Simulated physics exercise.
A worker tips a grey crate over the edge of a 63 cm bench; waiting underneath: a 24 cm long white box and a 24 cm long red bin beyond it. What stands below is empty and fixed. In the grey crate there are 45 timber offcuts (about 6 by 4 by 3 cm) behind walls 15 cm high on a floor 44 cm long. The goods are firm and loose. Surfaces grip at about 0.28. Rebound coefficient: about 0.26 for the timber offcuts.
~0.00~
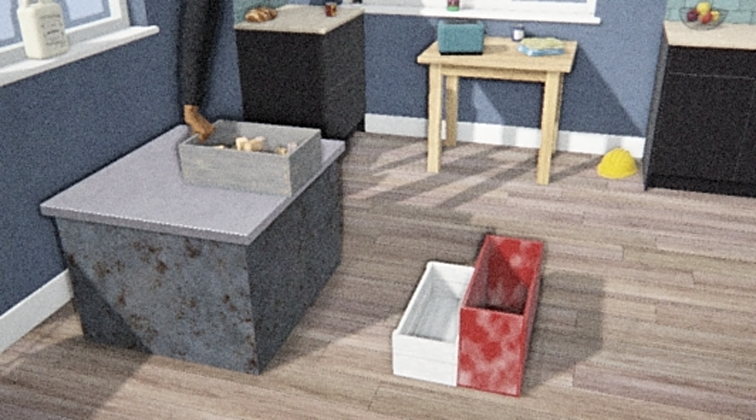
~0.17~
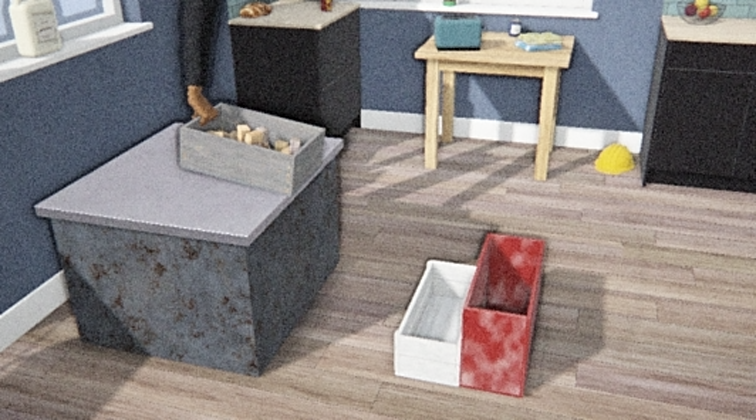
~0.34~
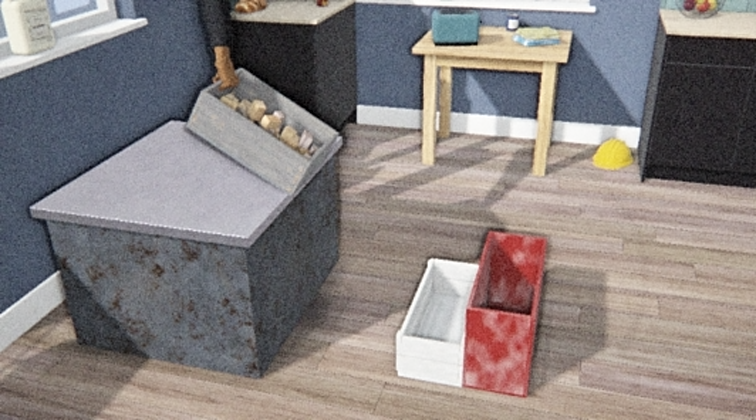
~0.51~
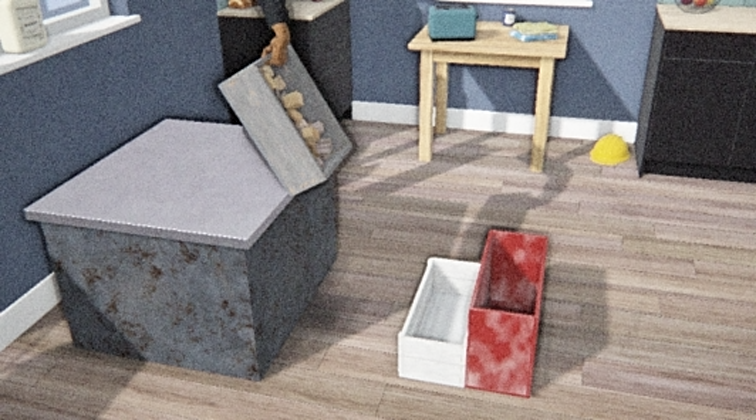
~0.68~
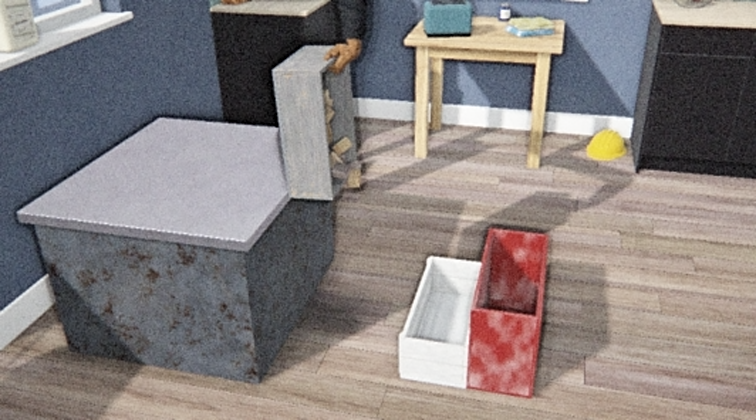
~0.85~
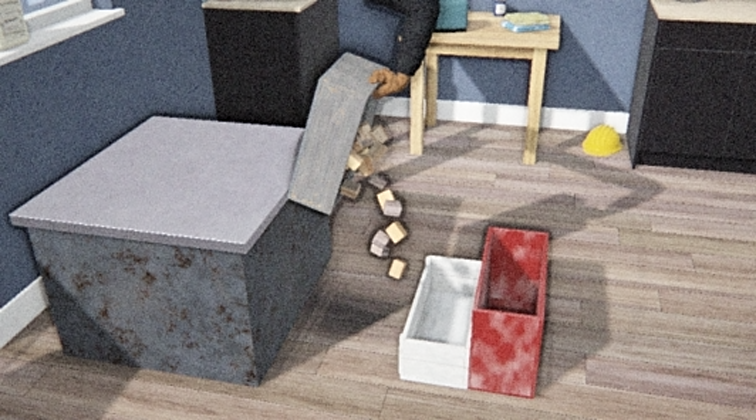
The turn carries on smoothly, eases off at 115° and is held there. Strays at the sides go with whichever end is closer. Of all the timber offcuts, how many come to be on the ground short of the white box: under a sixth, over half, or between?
Upwards of half of the timber offcuts end on the ground short of the white box.
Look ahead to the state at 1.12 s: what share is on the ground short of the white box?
Some 10 per cent by then.
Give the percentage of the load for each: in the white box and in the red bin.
About 30 and 0 per cent.
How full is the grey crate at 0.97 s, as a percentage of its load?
Some 55 per cent.
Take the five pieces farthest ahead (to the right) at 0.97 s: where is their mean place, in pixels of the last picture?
At about (426, 273).
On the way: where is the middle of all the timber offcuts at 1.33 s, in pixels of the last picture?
Around (392, 317).
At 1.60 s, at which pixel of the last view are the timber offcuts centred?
Around (397, 324).
After 0.97 s, tilt 115°; 24 still in the grey crate, 2 on the ground short of the white box and 19 in the air.
After 1.12 s, tilt 115°; 11 still in the grey crate, 10 in the white box, 4 on the ground short of the white box and 20 in the air.
After 1.33 s, tilt 115°; 2 still in the grey crate, 12 in the white box, 15 on the ground short of the white box and 16 in the air.
Outcome (at 1.60 s), 13 in the white box and 32 on the ground short of the white box. Asked share, 32 of 45, 71 per cent.
